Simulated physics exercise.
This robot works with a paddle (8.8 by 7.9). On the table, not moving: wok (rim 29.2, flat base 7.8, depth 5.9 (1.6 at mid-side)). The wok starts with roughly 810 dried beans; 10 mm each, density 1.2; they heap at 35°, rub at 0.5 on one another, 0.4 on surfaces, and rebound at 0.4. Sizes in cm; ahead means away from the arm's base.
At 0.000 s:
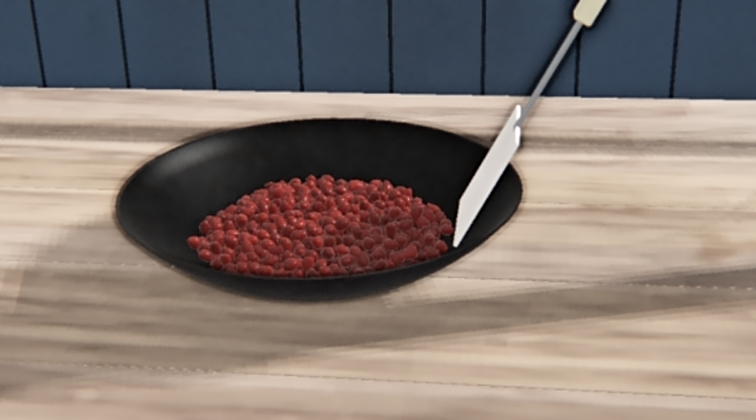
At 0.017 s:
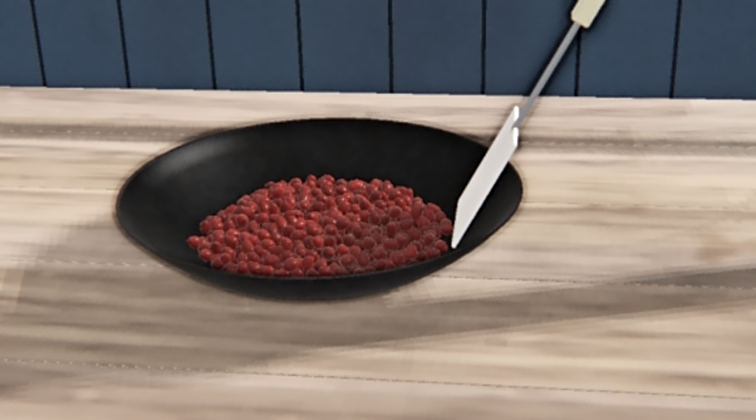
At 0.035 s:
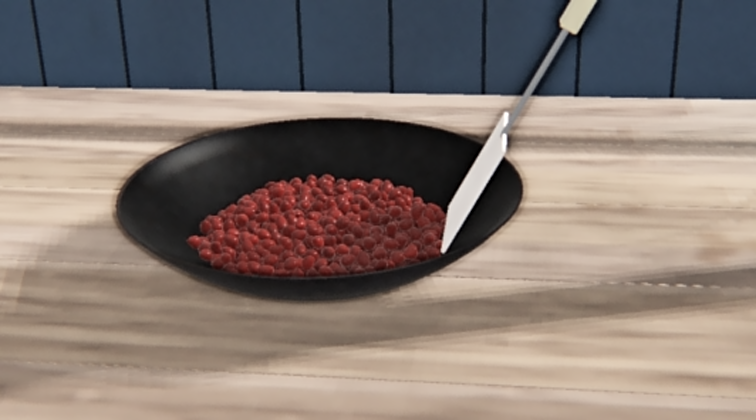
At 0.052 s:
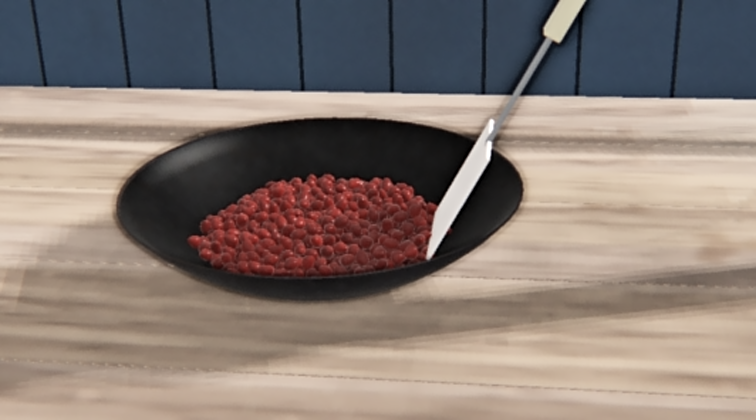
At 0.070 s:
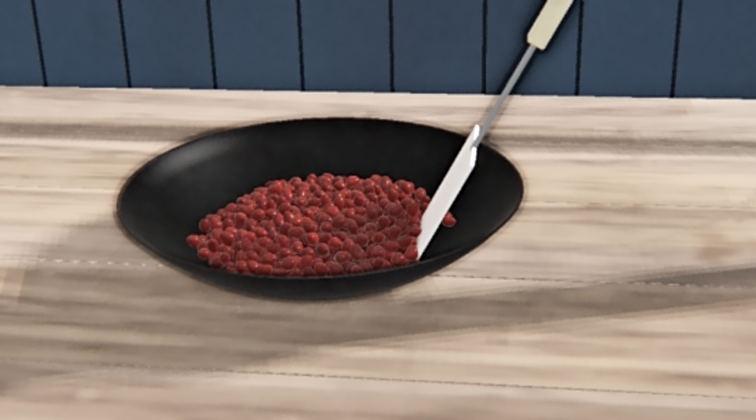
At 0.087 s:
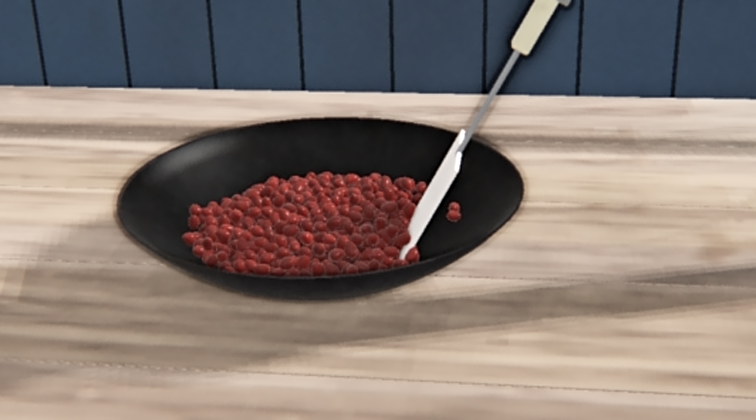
On a pale wooden tabletop, a paddle slid leftward into a heap of small red beans in a black wok, nudging the pile left while a couple of beans ended up behind the blade.
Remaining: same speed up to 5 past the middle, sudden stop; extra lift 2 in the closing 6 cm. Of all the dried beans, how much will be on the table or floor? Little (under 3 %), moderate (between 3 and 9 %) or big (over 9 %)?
Answer: Little; under 3 % of the dried beans finish on the table or floor.
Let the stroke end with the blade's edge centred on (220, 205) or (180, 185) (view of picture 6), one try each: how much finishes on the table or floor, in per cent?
Some 10 and 35 per cent.
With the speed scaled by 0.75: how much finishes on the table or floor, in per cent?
About 0 per cent.
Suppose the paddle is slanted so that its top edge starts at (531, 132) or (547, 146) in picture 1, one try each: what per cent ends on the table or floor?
About 0 and 0 per cent.
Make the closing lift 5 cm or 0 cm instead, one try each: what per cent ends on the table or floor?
About 0 and 5 per cent.
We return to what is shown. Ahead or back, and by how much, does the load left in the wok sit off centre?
Some 5.5 cm ahead.
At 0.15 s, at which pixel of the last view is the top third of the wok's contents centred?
Around (273, 211).
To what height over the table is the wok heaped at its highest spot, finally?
Some 7.5 cm.
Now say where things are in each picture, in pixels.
Paddle top edge at (518, 124), sloping 62°; upper third of the load around (324, 220), from x 195 to 445, top at y 180; 813 in the wok, in the first picture.
Paddle top edge at (516, 125), sloping 62°; upper third of the load around (324, 219), from x 195 to 445, top at y 180, in the second picture.
Paddle top edge at (505, 131), sloping 62°; upper third of the load around (324, 219), from x 195 to 445, top at y 180, in the third picture.
Paddle top edge at (490, 139), sloping 62°; upper third of the load around (326, 218), from x 195 to 445, top at y 180, in the fourth picture.
Paddle top edge at (475, 145), sloping 62°; upper third of the load around (325, 216), from x 195 to 450, top at y 180, in the fifth picture.
Paddle top edge at (460, 150), sloping 62°; upper third of the load around (319, 212), from x 190 to 455, top at y 175; 813 in the wok, in the sixth picture.
By 0.15 s, sloping 62°, highest piece 6 above the table; 813 in the wok.
By 0.21 s, sloping 62°, highest piece 7 above the table; 813 in the wok.
By 0.45 s, sloping 62°, highest piece 7 above the table; 809 in the wok, 4 on the table or floor.
By 1.50 s, sloping 62°, highest piece 7 above the table; 809 in the wok, 4 on the table or floor.
Final count, 809 in the wok, 4 on the table or floor. That is 0 % on the table or floor.
